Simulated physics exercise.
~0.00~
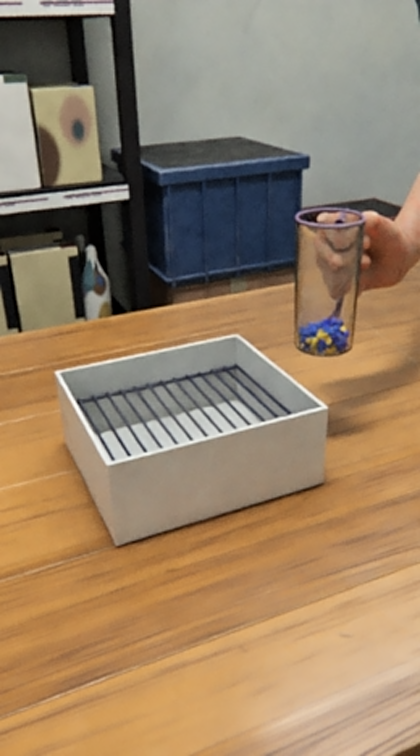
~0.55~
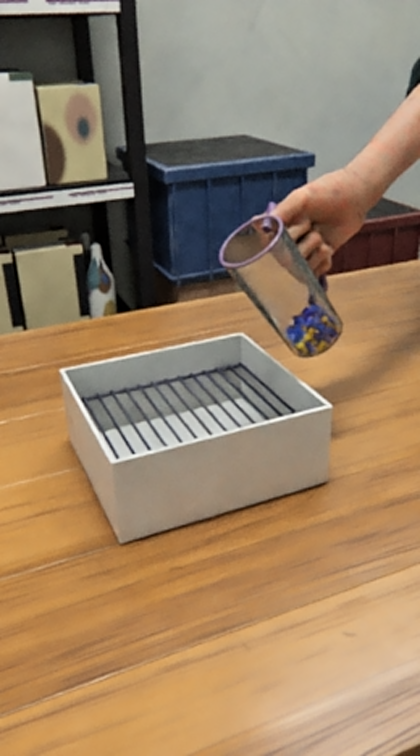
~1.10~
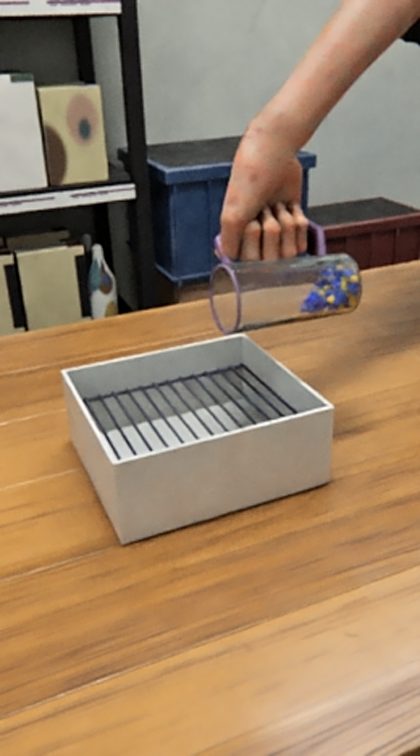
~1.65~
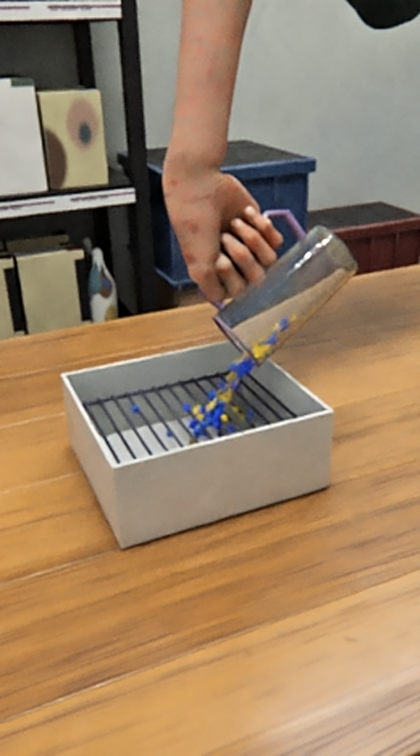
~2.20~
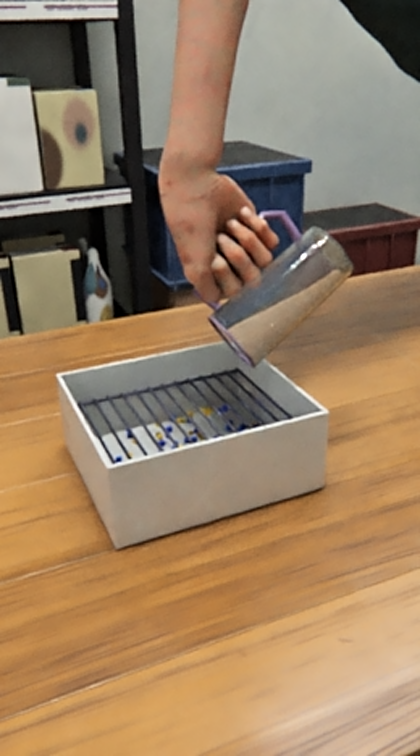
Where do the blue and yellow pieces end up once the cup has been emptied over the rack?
Both the blue and the yellow pieces pass between the wires and end up under the rack, at the bottom of the box.
